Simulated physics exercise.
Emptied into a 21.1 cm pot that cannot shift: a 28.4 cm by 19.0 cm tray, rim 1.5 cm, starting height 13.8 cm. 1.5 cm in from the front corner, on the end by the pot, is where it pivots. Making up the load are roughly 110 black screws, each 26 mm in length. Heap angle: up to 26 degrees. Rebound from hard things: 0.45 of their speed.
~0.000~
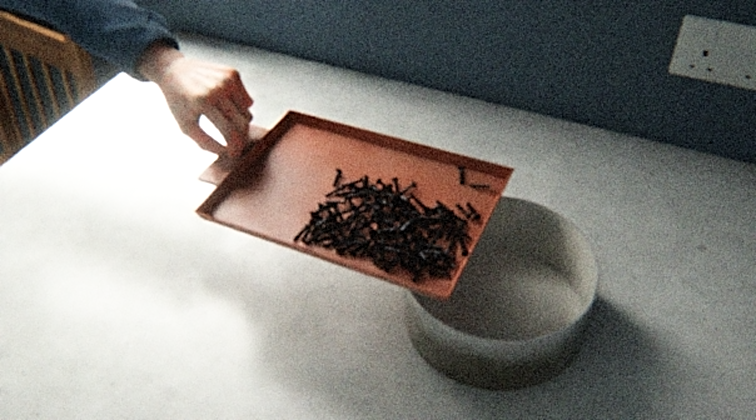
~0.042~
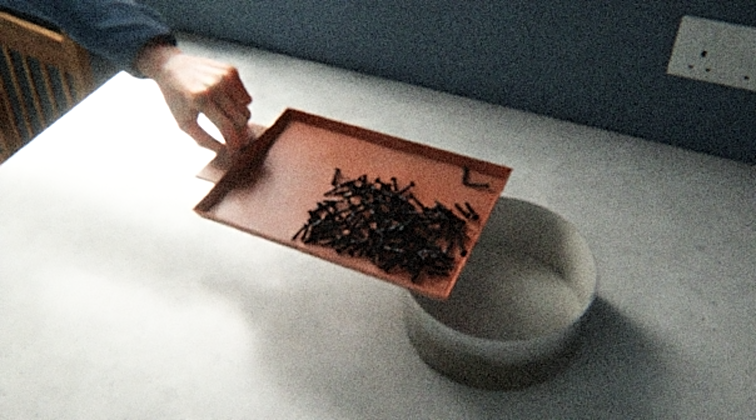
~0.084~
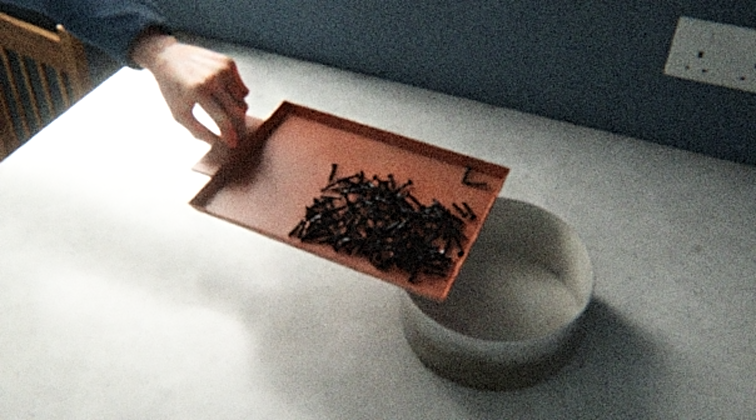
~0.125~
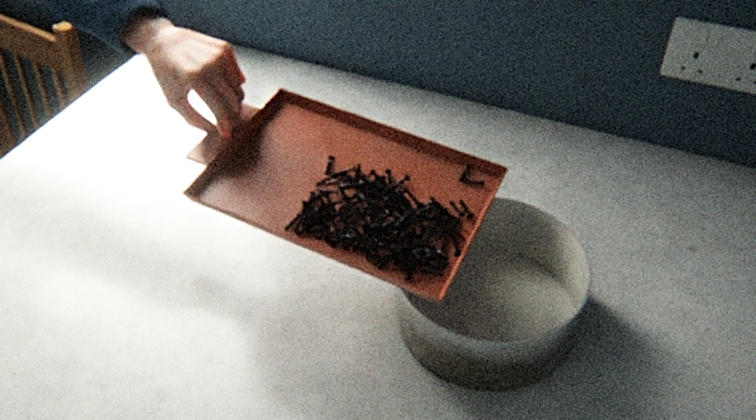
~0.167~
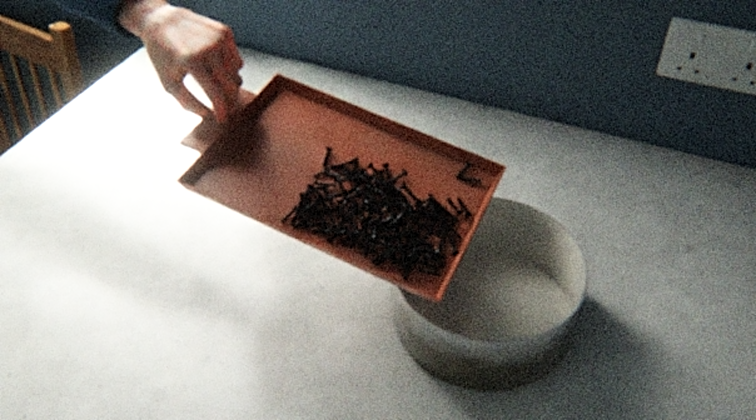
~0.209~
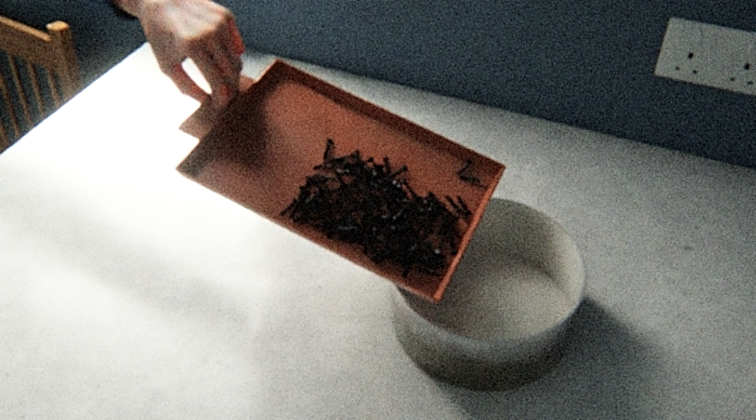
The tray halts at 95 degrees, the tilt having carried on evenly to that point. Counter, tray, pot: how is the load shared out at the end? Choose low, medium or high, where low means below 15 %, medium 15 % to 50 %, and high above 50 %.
Shares - counter: Medium, left on the tray: Low, pot: High.
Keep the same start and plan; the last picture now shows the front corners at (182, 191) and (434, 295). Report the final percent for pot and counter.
You'd end with pot at 5 and counter at 95.
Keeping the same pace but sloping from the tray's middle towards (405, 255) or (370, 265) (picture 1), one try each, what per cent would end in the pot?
20 and 0 %.
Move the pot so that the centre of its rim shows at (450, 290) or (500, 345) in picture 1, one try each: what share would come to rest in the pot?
Spot one: Some 95 per cent; spot two: Some 90 per cent.
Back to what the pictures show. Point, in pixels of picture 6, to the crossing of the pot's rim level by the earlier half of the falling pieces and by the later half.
I'd mark about (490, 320) for the first half and about (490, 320) for the second.
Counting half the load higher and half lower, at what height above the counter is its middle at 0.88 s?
Some 8 cm.
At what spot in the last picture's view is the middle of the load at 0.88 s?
At that moment the load's centre is around (486, 313).
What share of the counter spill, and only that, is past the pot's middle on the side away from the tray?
Share: Around 80 %.
Then, at 0.61 s, tilt 53 degrees; the tray holds 100 %, the pot 0 %.
After 0.88 s, tilt 79 degrees; the tray holds 30 %, the pot 40 %.
Then, at 1.26 s, tilt 95 degrees; the tray holds 0 %, the pot 75 %.
In the end, at 1.9 s, counter 25 %, tray 0 %, pot 75 %.
